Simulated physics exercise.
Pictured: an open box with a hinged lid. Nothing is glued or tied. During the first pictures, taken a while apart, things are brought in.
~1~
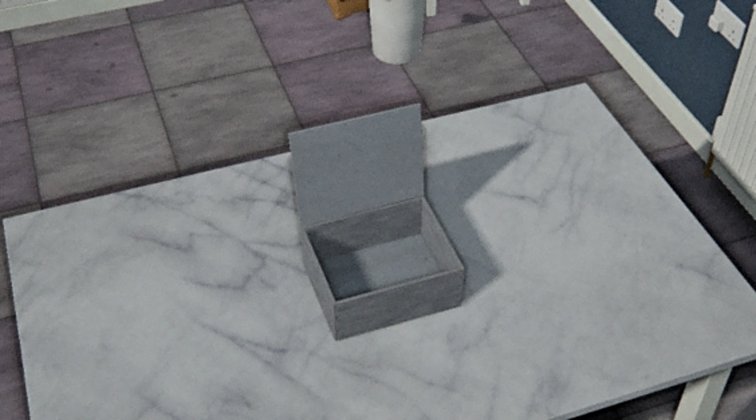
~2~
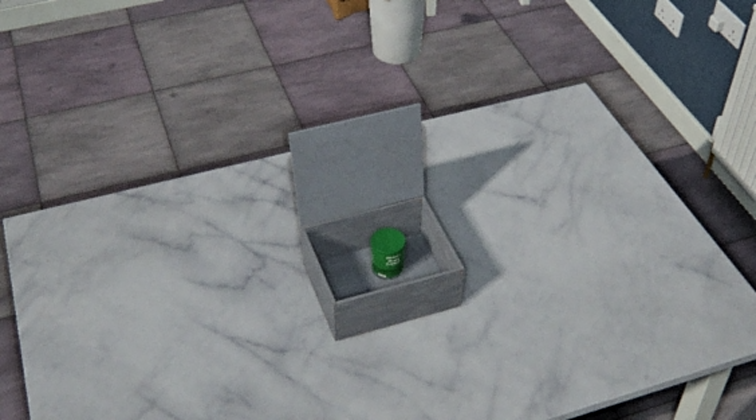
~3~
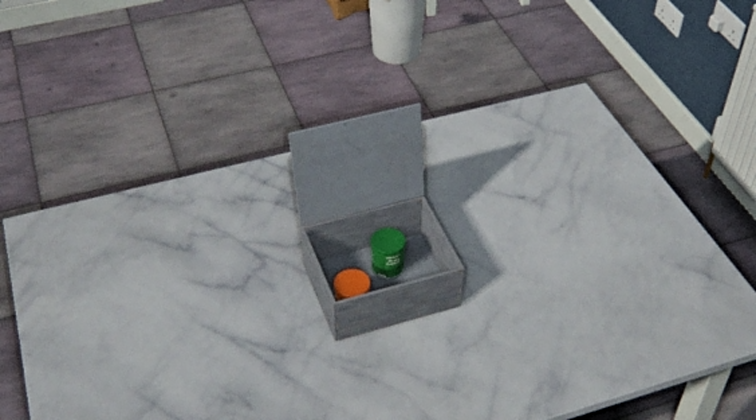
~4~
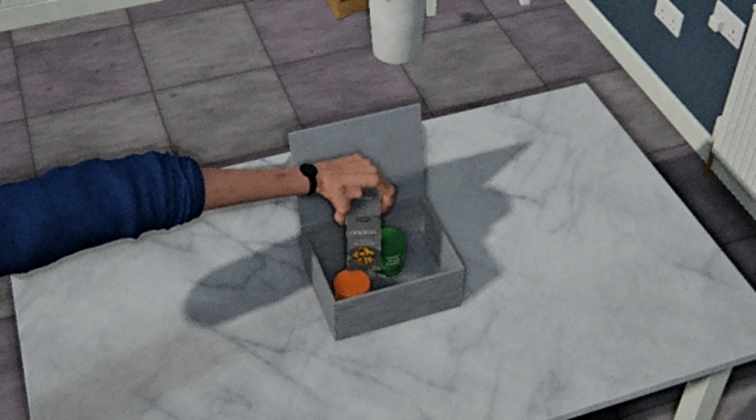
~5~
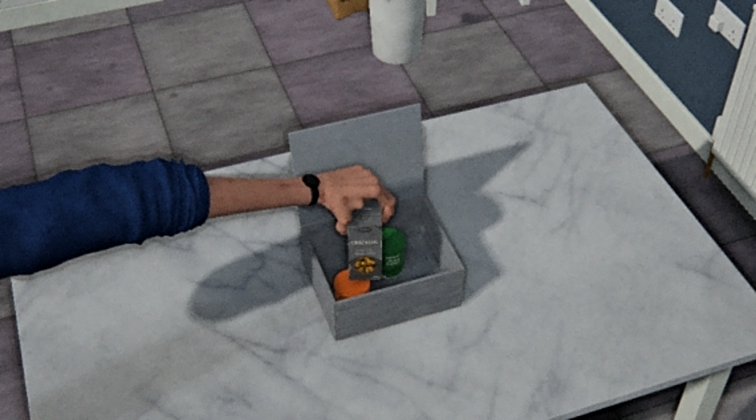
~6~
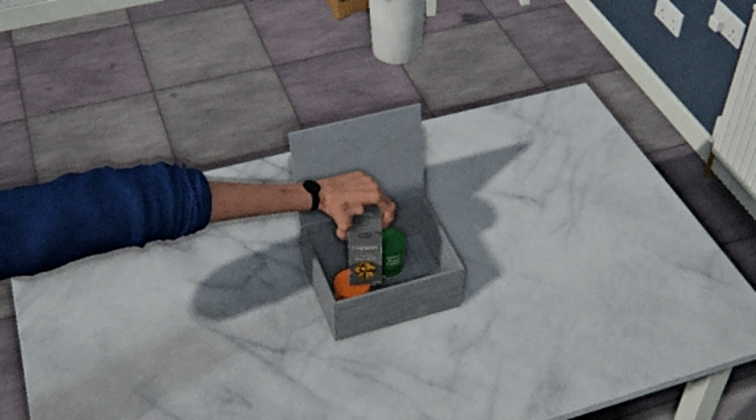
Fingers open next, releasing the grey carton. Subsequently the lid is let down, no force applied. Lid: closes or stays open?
So the lid is down at the end.
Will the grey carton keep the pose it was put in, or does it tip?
Well, it ends up skewed.
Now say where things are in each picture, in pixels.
In the first frame, the last thing is not in view yet.
In the second frame, the last thing is not in view yet.
In the third frame, the last thing is not in view yet.
In the fourth frame, still above its spot; grey carton (364, 231).
In the fifth frame, still above its spot; grey carton (365, 241).
In the sixth frame, in place under the hand; grey carton (365, 246).
Then, 0.80 s after the last picture, lid starting down; grey carton on its side near (403, 274).
Then, 1.40 s after the last picture, lid 74° above the rim; grey carton on its side near (394, 275); green tin slid a little.
Then, 1.90 s after the last picture, lid 21° above the rim; grey carton on its side near (394, 275); green tin slid a little.
At rest, lid shut; tipped over in the box, grey carton; the other 2 in place. Seen from the same camera at the end, grey carton near (394, 275).
